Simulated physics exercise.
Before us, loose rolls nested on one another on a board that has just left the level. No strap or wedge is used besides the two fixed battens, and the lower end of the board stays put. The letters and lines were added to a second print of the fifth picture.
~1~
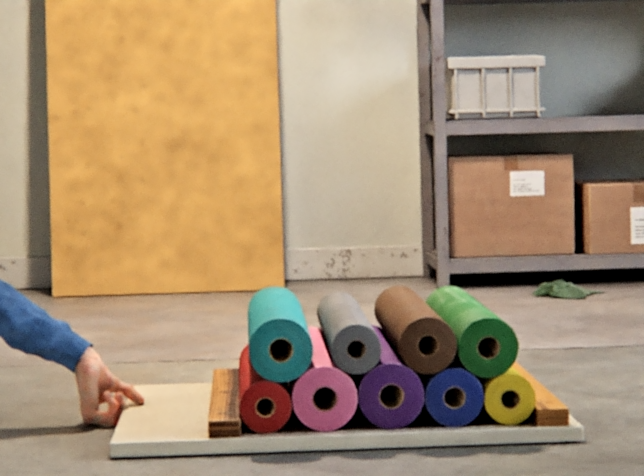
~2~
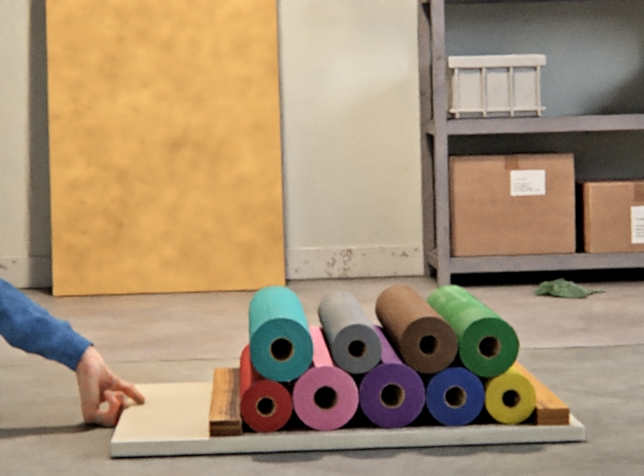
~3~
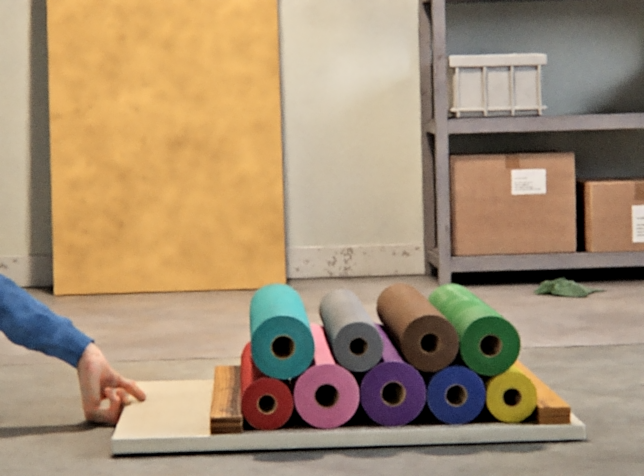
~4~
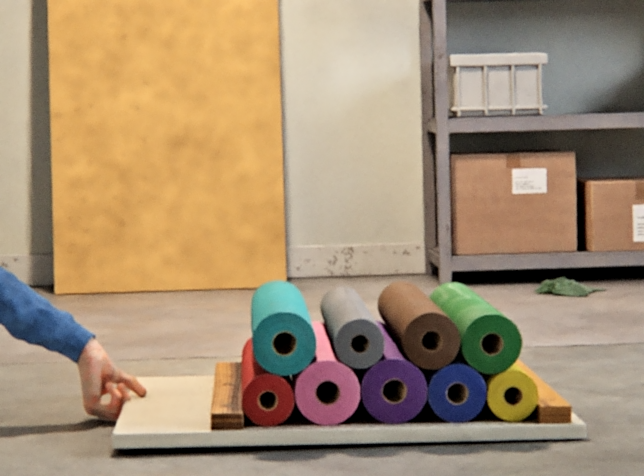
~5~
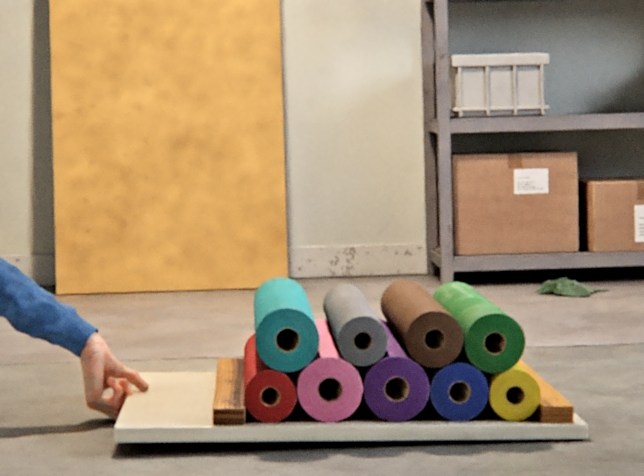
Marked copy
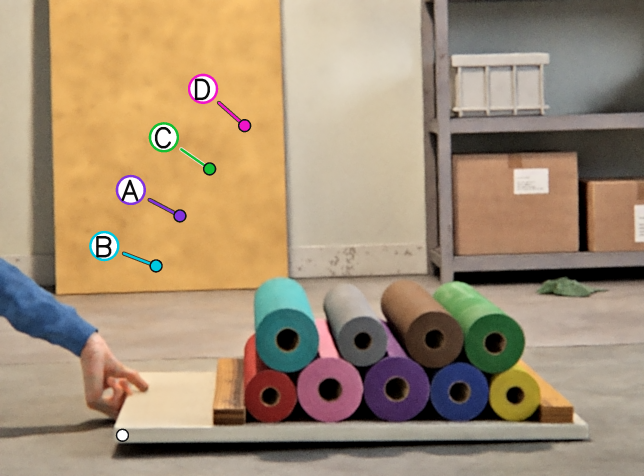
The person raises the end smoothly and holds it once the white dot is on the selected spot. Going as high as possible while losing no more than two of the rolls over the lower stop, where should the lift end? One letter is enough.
Mark A is as high as it can go.
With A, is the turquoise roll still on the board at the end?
Yes, with A.
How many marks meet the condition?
The number is two.
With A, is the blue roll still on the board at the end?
Yes, with A.
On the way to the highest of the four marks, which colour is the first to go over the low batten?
It is the green one.
On the copy, A at (180, 216); B at (156, 266); C at (210, 169); D at (245, 126); the white dot at (122, 435).
On A. First, board at 17°.
Then, board at 30°.
Finally, board at 30°, two over the low batten (brown, green).
By contrast, B one over the low batten (green); C three over the low batten (brown, green, grey); D nine over the low batten.
